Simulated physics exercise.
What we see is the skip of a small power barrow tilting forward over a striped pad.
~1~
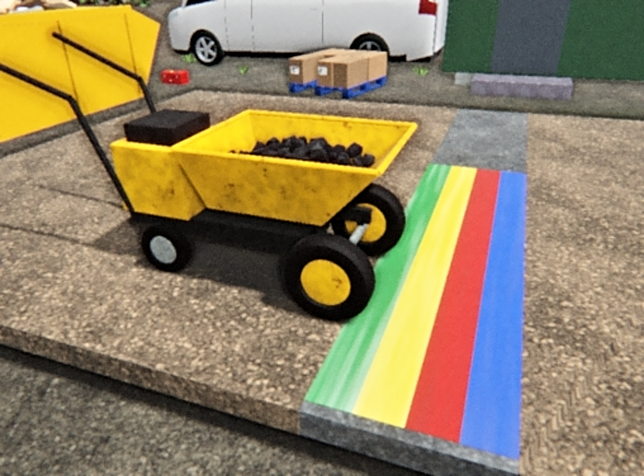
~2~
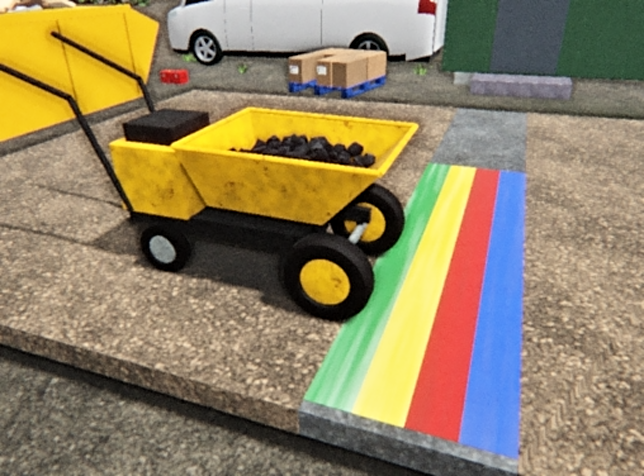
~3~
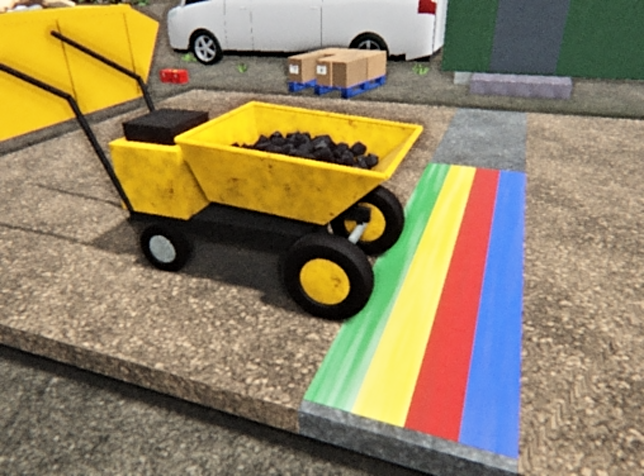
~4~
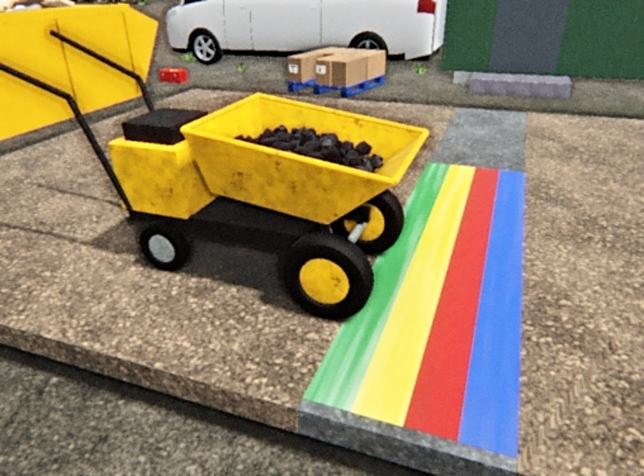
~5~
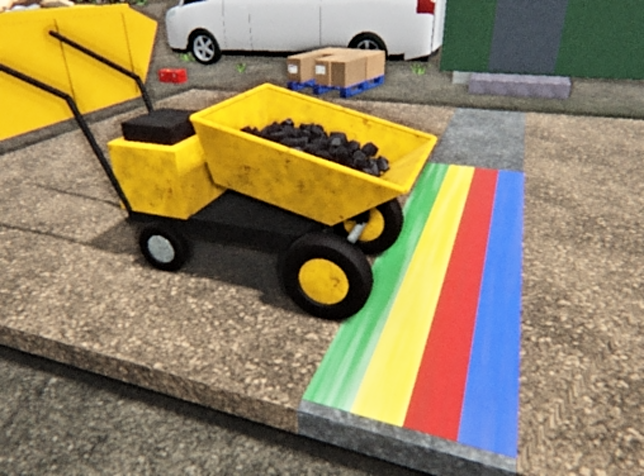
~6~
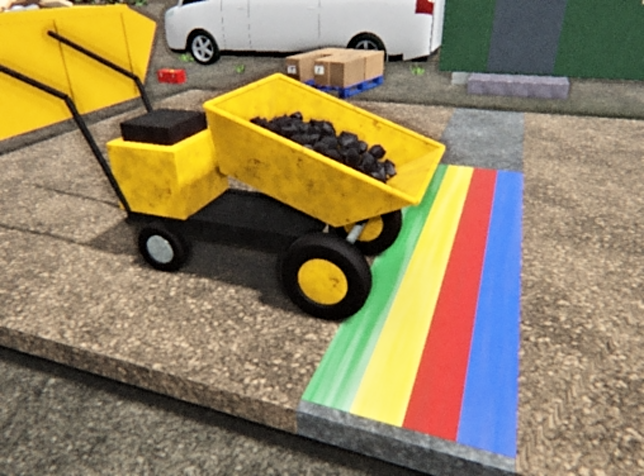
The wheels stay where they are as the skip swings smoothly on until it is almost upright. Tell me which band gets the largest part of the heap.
I would say the blue band gets the largest part.
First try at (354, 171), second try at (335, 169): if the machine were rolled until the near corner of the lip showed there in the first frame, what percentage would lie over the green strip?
The first position yields around 0 per cent; the second yields around 0 per cent.
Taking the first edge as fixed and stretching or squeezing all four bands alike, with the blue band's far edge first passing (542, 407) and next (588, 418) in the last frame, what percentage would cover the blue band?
The first painting gives around 30 per cent, the second around 30 per cent.
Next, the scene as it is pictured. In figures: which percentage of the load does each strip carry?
Shares by strip - green: 0 per cent; yellow: 0 per cent; red: 10 per cent; blue: 35 per cent.
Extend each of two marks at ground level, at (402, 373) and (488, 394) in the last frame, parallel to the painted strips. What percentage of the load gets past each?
Some 70 and some 50 per cent, respectively.
Just after the last frame, skip tipped steeply; every one in the skip.
A moment on, skip tipped right over; roughly two thirds in the skip; about a tenth over the red strip; roughly a quarter over the blue strip; about a tenth off the paint.
Further on, skip tipped right over; roughly a quarter in the skip; about a tenth over the red strip; roughly a third over the blue strip; roughly a third off the paint.
When it is over, skip tipped right over; roughly a quarter in the skip; not one over the green strip; not one over the yellow strip; about a tenth over the red strip; roughly a third over the blue strip; roughly a third off the paint.
